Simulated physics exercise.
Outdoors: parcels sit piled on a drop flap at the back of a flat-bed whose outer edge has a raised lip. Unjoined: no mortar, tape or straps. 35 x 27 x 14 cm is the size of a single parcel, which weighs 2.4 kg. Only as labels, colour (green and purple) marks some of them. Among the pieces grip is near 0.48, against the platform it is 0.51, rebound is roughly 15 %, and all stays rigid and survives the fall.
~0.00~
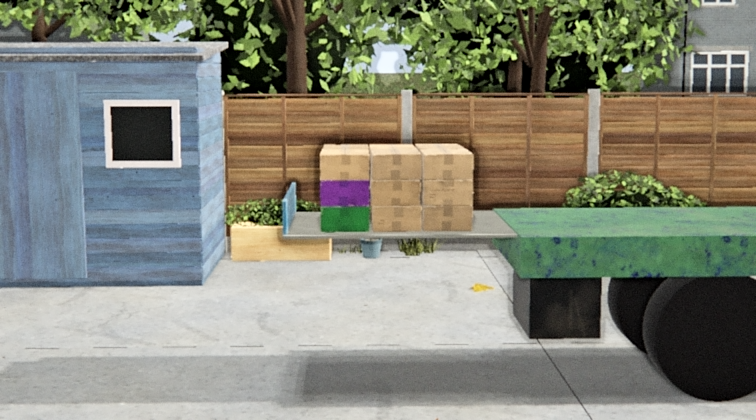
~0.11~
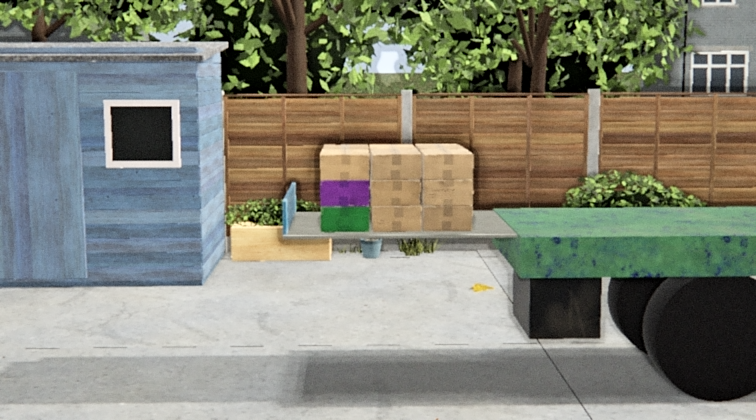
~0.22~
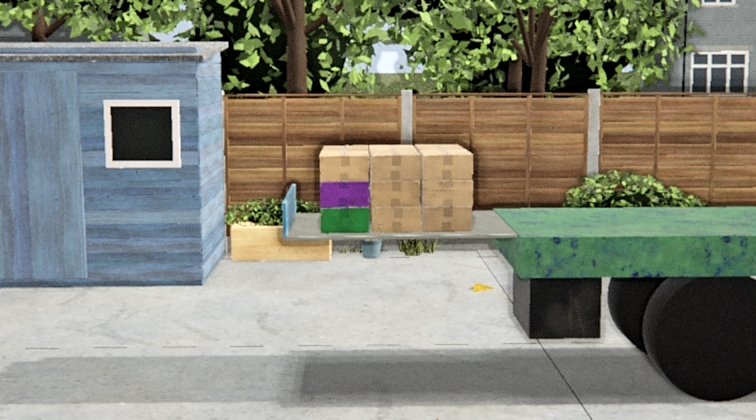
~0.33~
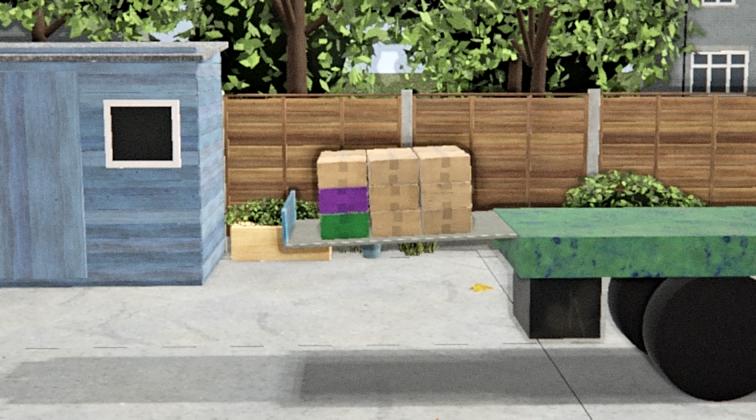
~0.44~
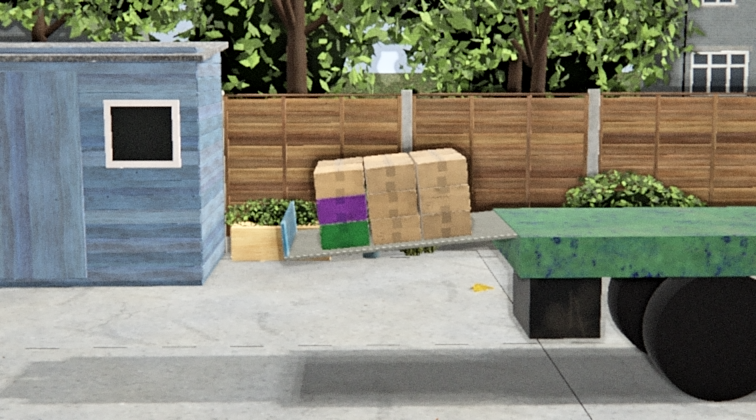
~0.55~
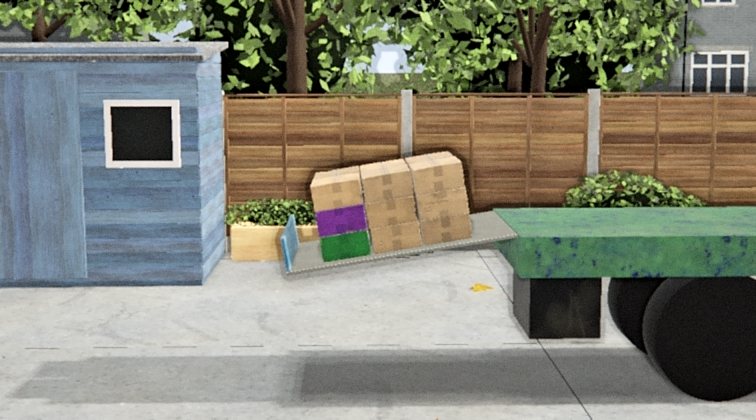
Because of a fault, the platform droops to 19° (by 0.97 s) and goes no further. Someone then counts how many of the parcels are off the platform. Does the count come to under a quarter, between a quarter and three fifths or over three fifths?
It comes to under a quarter.
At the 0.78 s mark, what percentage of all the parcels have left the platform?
0 per cent at that moment.
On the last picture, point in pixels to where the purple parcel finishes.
In the last picture it sits at roughly (342, 245).
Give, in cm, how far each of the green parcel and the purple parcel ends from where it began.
Distances: Green 30, purple 30 (cm).
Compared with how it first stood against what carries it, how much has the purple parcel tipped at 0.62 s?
It sits at about 0 degrees.
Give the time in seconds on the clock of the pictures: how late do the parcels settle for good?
It all settles by about 1.5 s.
Around 0.62 s, slope 12°; none of the 18 parcels off the platform.
Around 0.78 s, slope 16°; none of the 18 parcels off the platform.
Finally (1.7 s), slope 19°; none of the 18 parcels off the platform; green parcel unmoved; purple parcel unmoved. That is 0 per cent. Seen by the last camera, middles, green parcel near (351, 268), purple parcel near (342, 245).
